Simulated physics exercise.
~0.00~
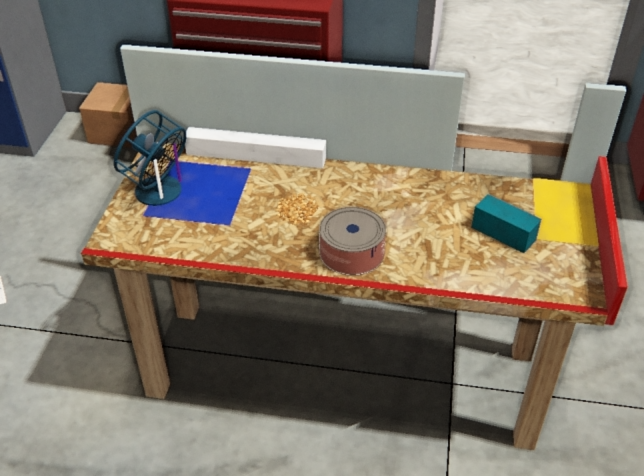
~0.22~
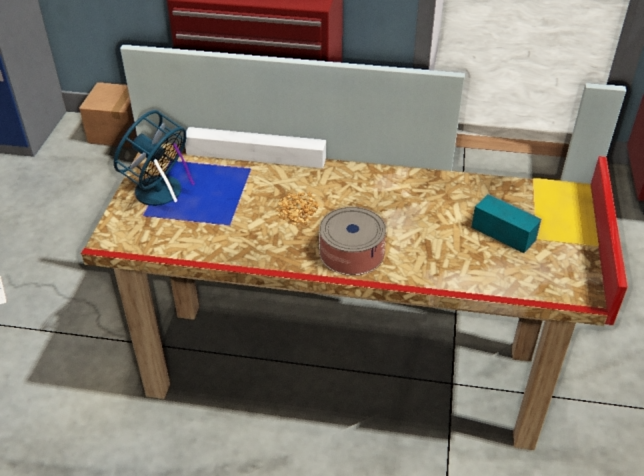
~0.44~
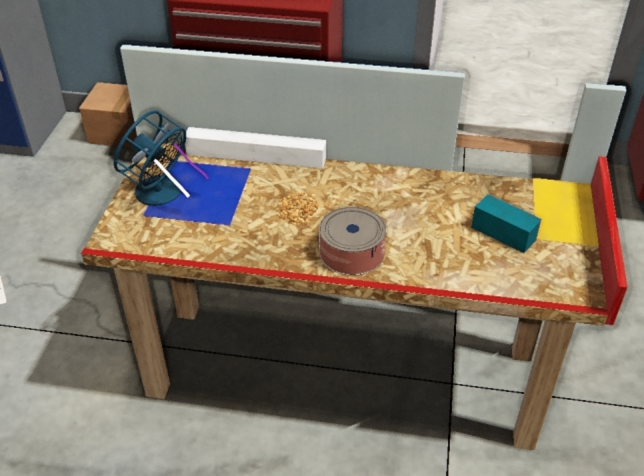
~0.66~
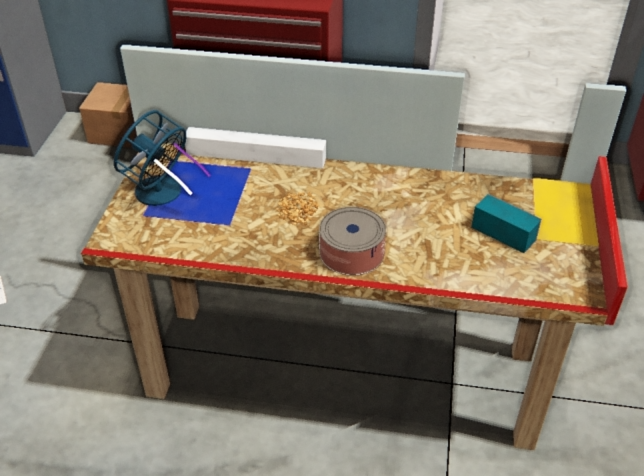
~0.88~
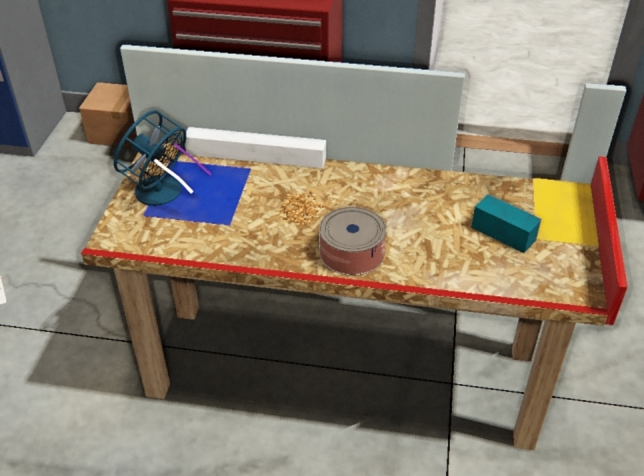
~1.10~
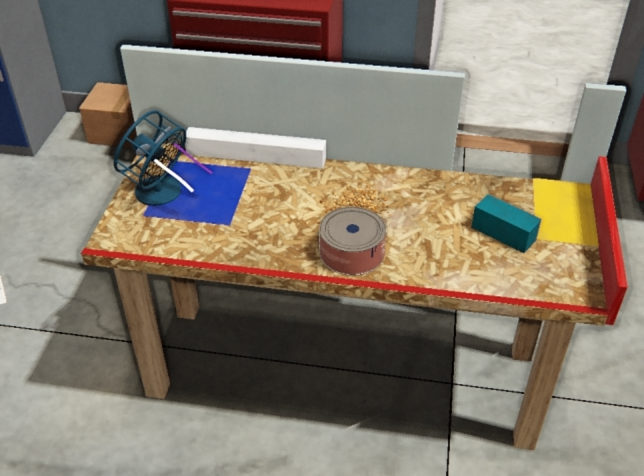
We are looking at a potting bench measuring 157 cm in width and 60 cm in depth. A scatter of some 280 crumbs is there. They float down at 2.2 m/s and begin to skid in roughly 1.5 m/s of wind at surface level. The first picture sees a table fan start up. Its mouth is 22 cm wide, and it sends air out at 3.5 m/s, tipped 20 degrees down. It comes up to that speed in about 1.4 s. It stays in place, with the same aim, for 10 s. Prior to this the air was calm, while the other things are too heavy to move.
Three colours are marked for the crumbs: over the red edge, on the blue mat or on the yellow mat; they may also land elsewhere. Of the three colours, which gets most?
It is yellow that takes the most.
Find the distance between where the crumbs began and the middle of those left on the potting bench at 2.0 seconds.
Roughly 95 cm.
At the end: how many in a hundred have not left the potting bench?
About 80 %.
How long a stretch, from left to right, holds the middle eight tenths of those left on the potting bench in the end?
20 centimetres or so.
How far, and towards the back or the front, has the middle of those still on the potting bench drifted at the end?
To the back, by about 20 cm.
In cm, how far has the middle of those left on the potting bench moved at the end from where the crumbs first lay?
Distance: Approx. 95 cm.
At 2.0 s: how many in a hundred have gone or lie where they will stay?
My guess would be around 40 %.
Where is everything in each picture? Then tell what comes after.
In the first frame, the middle of the crumbs is near (296, 208), none has stirred yet and the mouth of the table fan is at (151, 150).
In the second frame, the middle of the crumbs is near (296, 208), none has stirred yet, the yellow mat is centred on (564, 211), the blue mat is centred on (199, 192) and the red edge is centred on (334, 283).
In the third frame, the middle of the crumbs is near (296, 208), none has stirred yet, the top of a large tin is at (353, 228) and the top of a plank is at (255, 138).
In the fourth frame, the middle of the crumbs is near (296, 208) and none has stirred yet.
In the fifth frame, the middle of the crumbs is near (302, 209), the farthest in sight from the table fan is at (323, 207) and about 15 % have left their places.
In the sixth frame, the middle of the crumbs is near (356, 206), the farthest in sight from the table fan is at (390, 216) and all have left their places.
After 2.0 s, 56 % are on the move or not yet settled, 63 % are on the yellow mat, 0 % on the blue mat and 0 % over the red edge; the middle of those still in play is near (582, 194).
After 3.2 s, 45 % are on the move or not yet settled, 60 % are on the yellow mat, 0 % on the blue mat and 0 % over the red edge; the middle of those still in play is near (580, 197).
After 5.5 s, 42 % are on the move or not yet settled, 60 % are on the yellow mat, 0 % on the blue mat and 0 % over the red edge; the middle of those still in play is near (582, 194).
After 10.0 s, at the end, 60 % are on the yellow mat, 0 % on the blue mat and 0 % over the red edge; the middle of those still in play is near (582, 194).
